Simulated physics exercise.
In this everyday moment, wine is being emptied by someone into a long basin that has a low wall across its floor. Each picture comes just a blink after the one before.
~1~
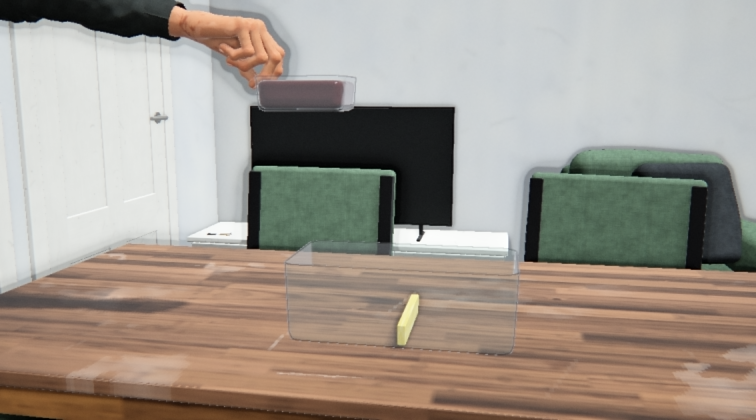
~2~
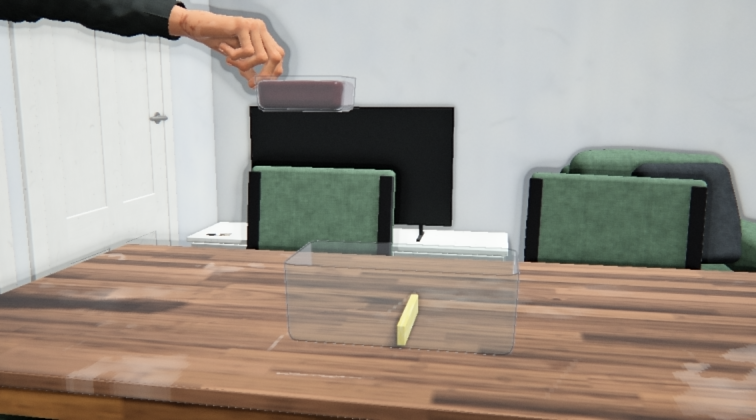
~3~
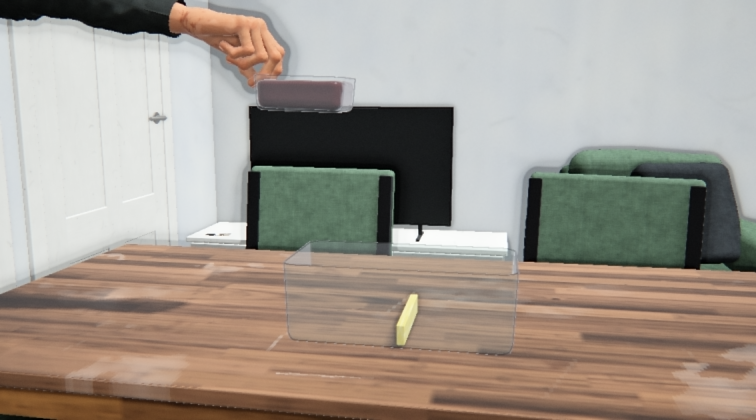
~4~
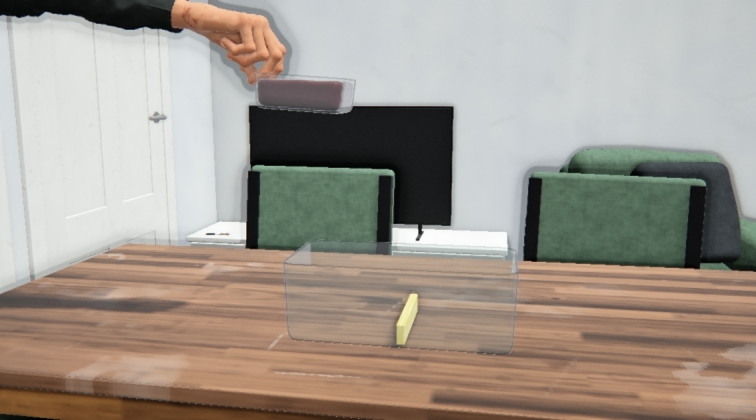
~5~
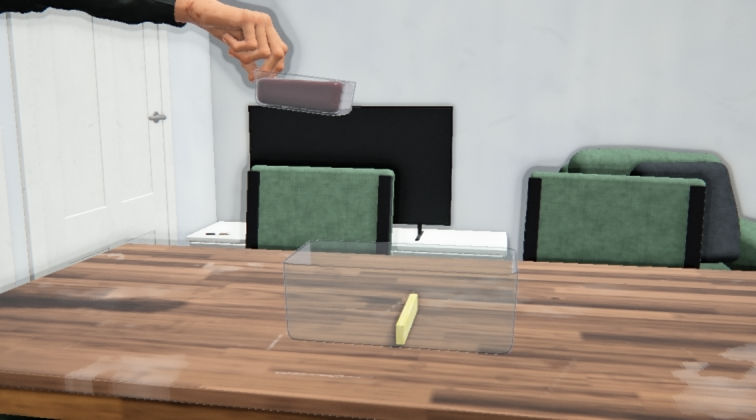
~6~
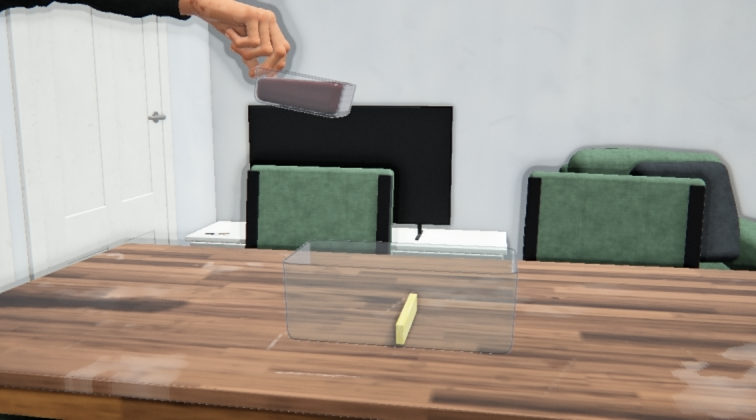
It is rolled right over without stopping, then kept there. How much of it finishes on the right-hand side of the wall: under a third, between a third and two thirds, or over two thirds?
Middle of three bands.
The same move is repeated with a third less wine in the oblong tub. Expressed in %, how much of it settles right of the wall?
Some 20 parts in a hundred, give or take.
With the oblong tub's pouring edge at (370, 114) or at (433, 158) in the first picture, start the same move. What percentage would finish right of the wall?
The first gives 70 %, the second 90 %.
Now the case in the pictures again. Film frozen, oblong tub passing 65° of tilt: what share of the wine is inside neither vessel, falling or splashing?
Some 60 per cent.
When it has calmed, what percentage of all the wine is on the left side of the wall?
Close to 40 per cent.
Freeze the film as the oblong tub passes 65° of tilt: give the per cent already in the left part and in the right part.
Left: Roughly 10 %; right: Roughly 5 %.
A moment on, the oblong tub is tipped part way and 27 per cent is still to pour, 9 is left of the wall and 6 right of it.
Next, the oblong tub is tipped on its side and 4 per cent is still to pour, 33 is left of the wall and 53 right of it.
Then the oblong tub is tipped right over and 0 per cent is still to pour, 41 is left of the wall and 55 right of it.
Later the oblong tub is tipped right over and 0 per cent is still to pour, 42 is left of the wall and 55 right of it.
Finally, 42 per cent lies left of the wall, 55 right of it and 3 outside.
